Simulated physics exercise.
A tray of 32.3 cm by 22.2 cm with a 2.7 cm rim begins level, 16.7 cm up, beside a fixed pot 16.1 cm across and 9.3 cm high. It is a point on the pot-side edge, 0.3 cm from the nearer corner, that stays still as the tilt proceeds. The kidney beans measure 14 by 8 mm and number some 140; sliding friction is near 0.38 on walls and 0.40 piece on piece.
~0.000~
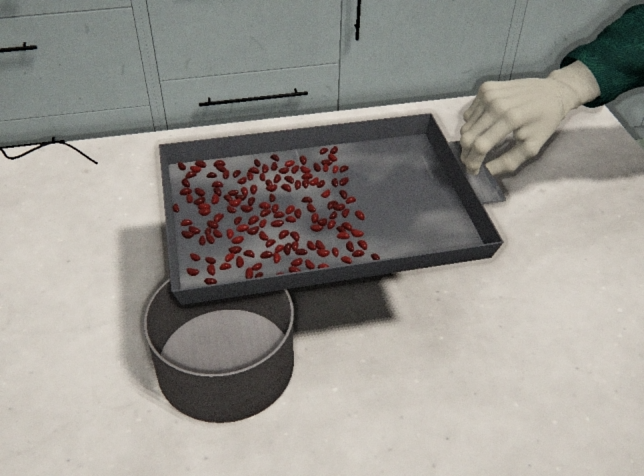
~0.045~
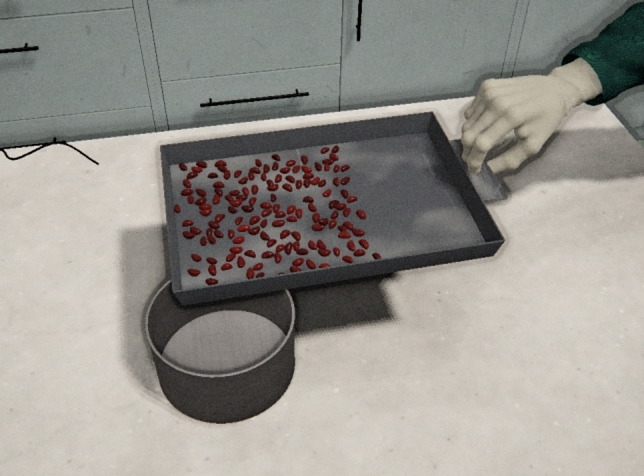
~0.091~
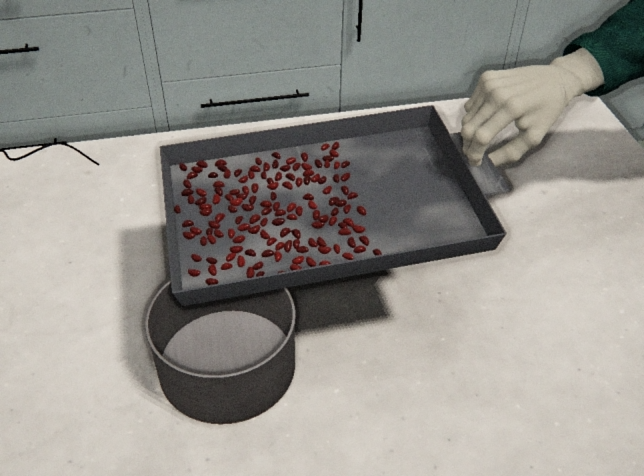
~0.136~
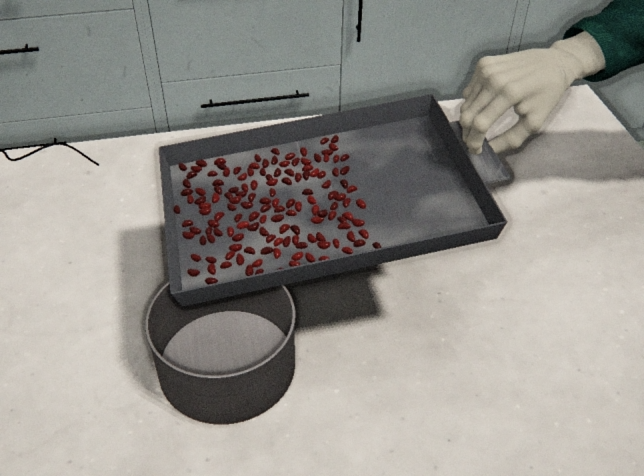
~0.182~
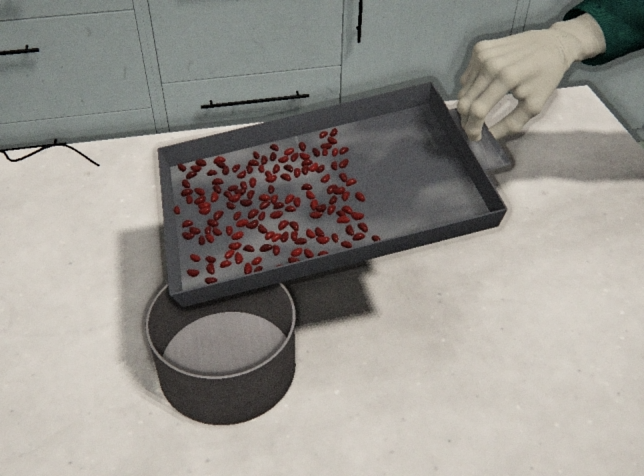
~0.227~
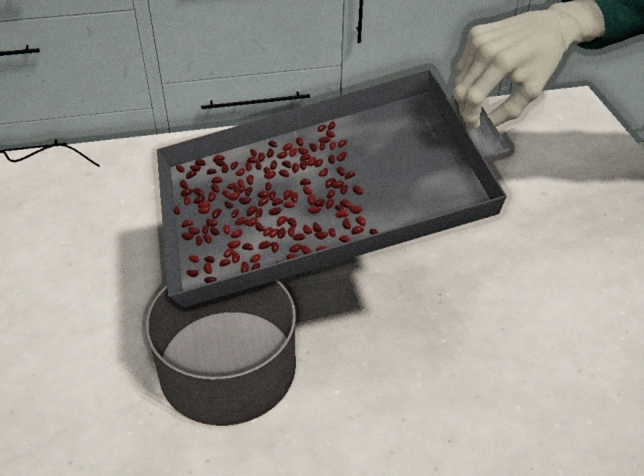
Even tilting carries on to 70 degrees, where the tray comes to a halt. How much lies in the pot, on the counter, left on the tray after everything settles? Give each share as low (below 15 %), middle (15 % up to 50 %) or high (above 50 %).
Pot - low, counter - low, tray - high.
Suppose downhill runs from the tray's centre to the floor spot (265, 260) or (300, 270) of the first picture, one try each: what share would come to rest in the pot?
The share comes to about 0 in a hundred, then about 0 in a hundred.
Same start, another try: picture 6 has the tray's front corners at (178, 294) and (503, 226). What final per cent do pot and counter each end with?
You'd end with pot at 0 and counter at 40.
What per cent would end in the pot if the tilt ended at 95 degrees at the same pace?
Around 5 in a hundred.
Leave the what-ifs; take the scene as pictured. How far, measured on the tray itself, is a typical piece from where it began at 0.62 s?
6 cm.
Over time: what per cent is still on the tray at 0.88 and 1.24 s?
First 100, then 95.
Then, at 0.62 s, tilt 40 degrees; the tray holds 100 %, the pot 0 %.
After 0.88 s, tilt 59 degrees; the tray holds 100 %, the pot 0 %.
After 1.24 s, tilt 70 degrees; the tray holds 95 %, the pot 0 %.
At rest (2.4 s), pot 0 %, counter 10 %, tray 90 %.
